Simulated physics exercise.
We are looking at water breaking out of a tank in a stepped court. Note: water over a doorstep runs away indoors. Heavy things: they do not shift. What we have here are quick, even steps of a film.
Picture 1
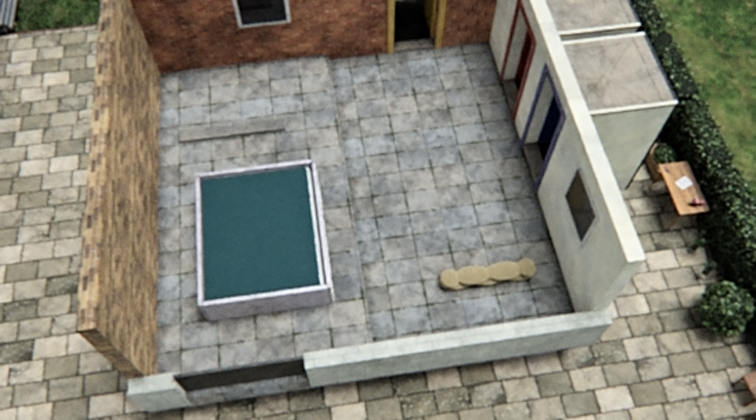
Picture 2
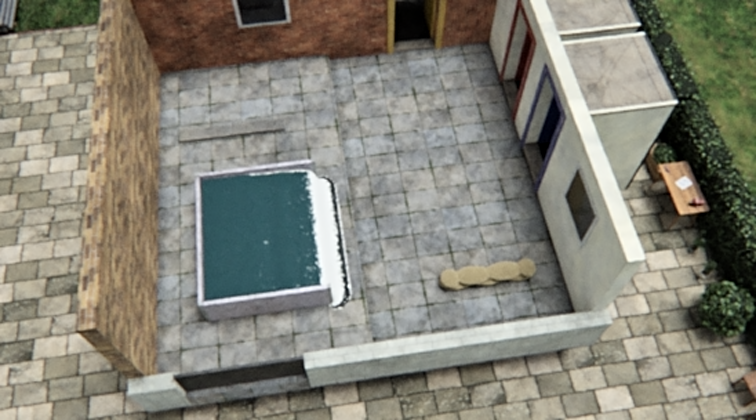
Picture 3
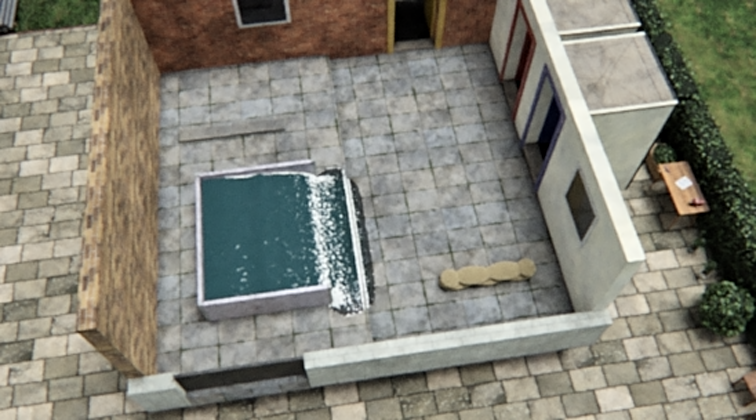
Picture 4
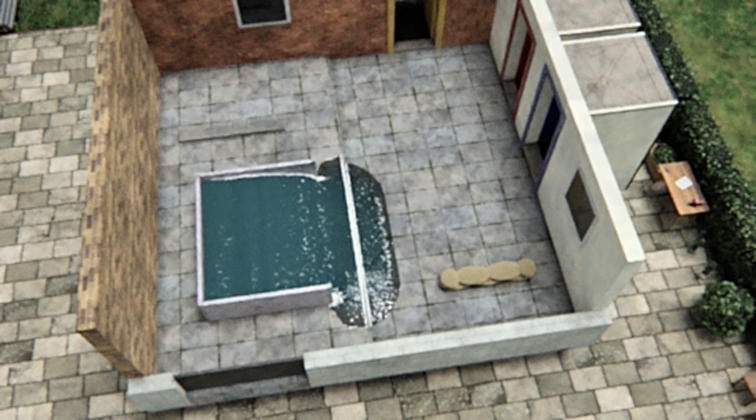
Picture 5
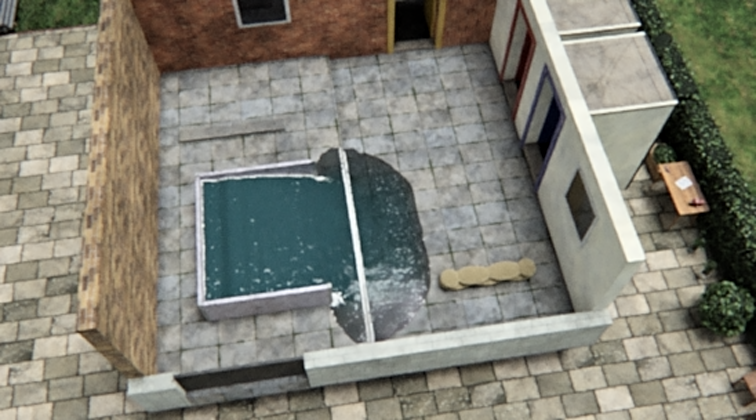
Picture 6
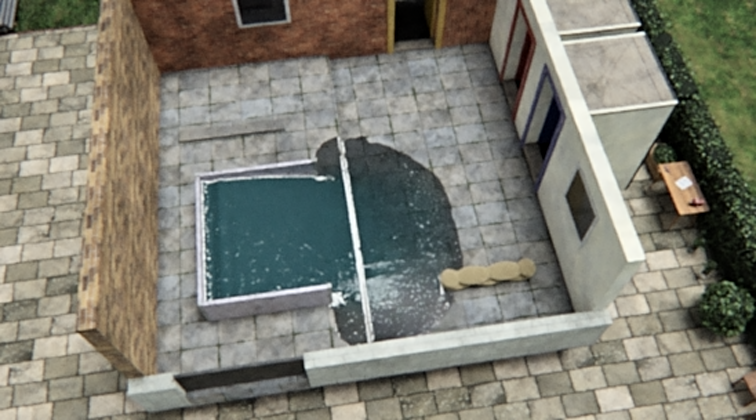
Walled paved courtyard seen from above, water bursting from the right side of a rectangular tank and spreading across the grey slabs.
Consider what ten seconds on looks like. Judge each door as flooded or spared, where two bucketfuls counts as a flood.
The blue door is flooded, the red door is flooded, the yellow door is flooded.
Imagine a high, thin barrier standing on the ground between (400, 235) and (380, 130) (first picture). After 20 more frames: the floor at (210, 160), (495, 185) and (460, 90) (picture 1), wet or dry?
Reading them off in sequence: Spared, swamped, swamped.
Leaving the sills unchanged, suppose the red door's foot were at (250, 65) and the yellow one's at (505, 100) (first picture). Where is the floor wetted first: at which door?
That's the blue-painted one.
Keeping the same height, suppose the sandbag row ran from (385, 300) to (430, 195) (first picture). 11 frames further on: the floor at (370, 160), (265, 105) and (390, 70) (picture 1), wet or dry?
In the order asked: Swamped, untouched, untouched.
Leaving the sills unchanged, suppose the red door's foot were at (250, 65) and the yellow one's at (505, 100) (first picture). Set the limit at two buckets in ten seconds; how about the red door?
Result - red does not reach it.
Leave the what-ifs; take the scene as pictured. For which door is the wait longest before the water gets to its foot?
Answer: The yellow-painted one.
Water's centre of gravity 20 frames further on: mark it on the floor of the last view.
Around (432, 222).
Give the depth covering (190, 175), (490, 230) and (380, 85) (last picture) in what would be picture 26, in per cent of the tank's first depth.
My figures are about 0, 20 and 2 percent.
A moment on, water covers 40 % of the floor; the blue door wet at the sill, nothing in, the red door not reached, the yellow door not reached.
Next, water covers 45 % of the floor; the blue door under two buckets in, the red door wet at the sill, nothing in, the yellow door not reached.
Then, water covers 50 % of the floor; the blue door over two buckets in, the red door over two buckets in, the yellow door wet at the sill, nothing in.
Later, water covers 60 % of the floor; the blue door far over two buckets in, the red door over two buckets in, the yellow door over two buckets in.
In the end, water covers 60 % of the floor; the blue door far over two buckets in, the red door over two buckets in, the yellow door far over two buckets in.
